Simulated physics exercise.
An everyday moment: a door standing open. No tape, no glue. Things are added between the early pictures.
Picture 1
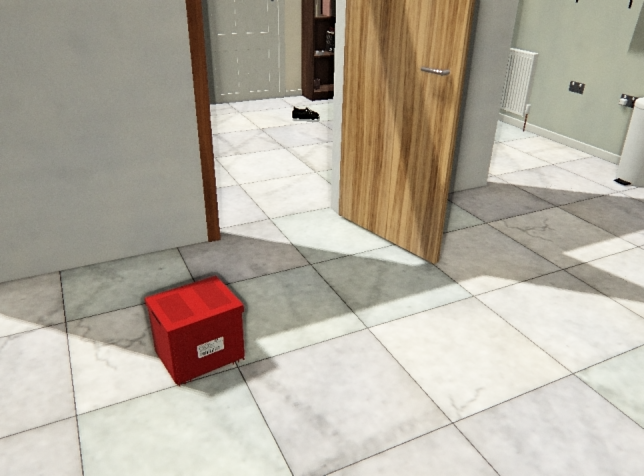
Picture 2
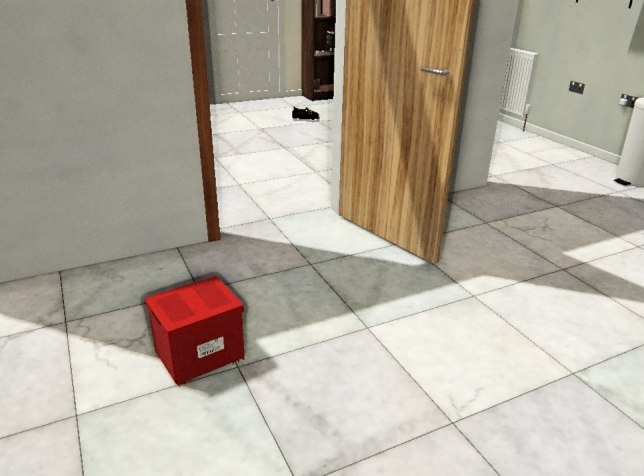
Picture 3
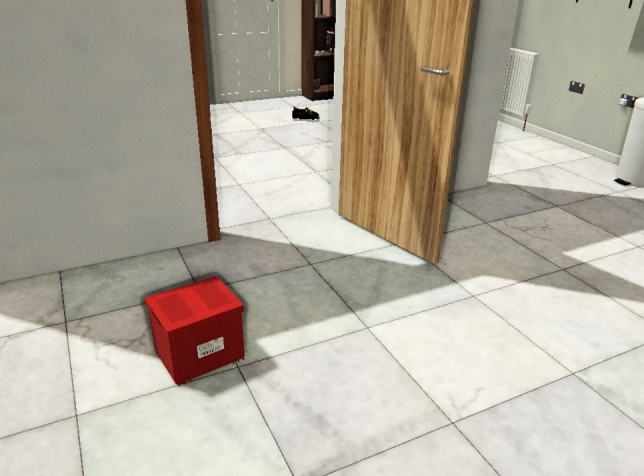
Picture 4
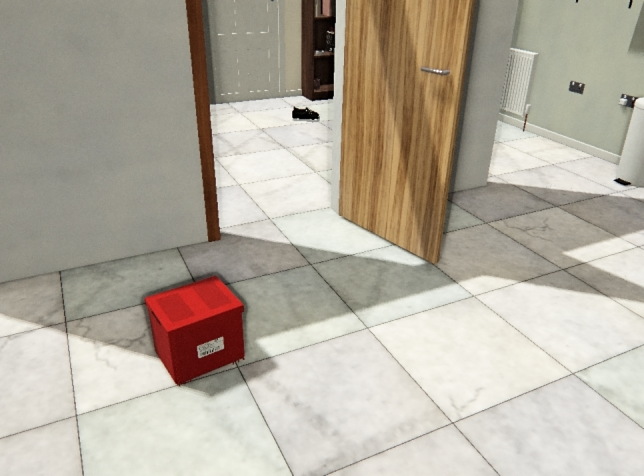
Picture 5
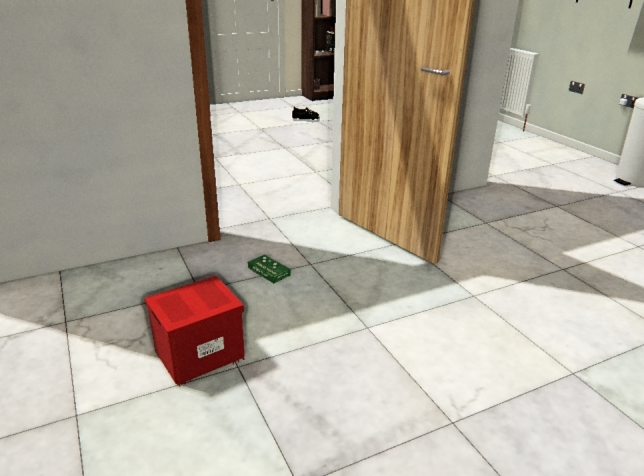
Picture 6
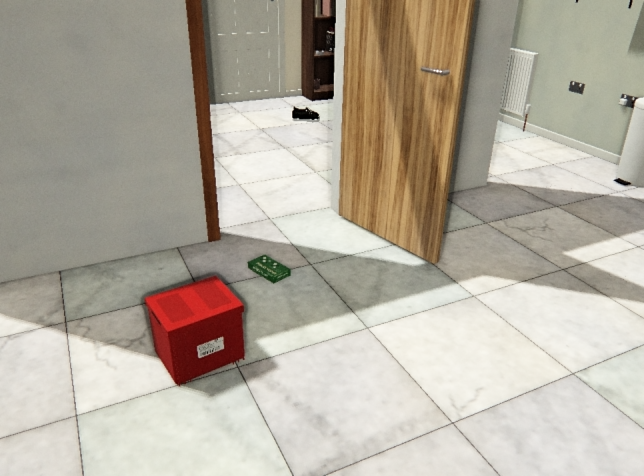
A green packet appears on the tiled floor behind the still red tote near the open door.
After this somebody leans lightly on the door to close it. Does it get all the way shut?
In the end the door closes.
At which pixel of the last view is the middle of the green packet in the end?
At about (227, 261).
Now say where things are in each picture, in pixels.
The first frame shows door wide open and still; red tote (197, 329).
The second frame shows door wide open and still; red tote (197, 329).
The third frame shows door wide open and still; red tote (197, 329).
The fourth frame shows door wide open and still; red tote (197, 329).
The fifth frame shows door wide open and still; red tote (197, 329).
The sixth frame shows door wide open and still; green packet (269, 269); red tote (197, 329).
Then, 0.90 s after the last picture, door at 61°.
Then, 1.30 s after the last picture, door at 27°; green packet slid about its own width near (232, 262).
At rest, door at 0°; moved from the start, green packet; red tote in place. Seen from the same camera at the end, green packet near (227, 261).
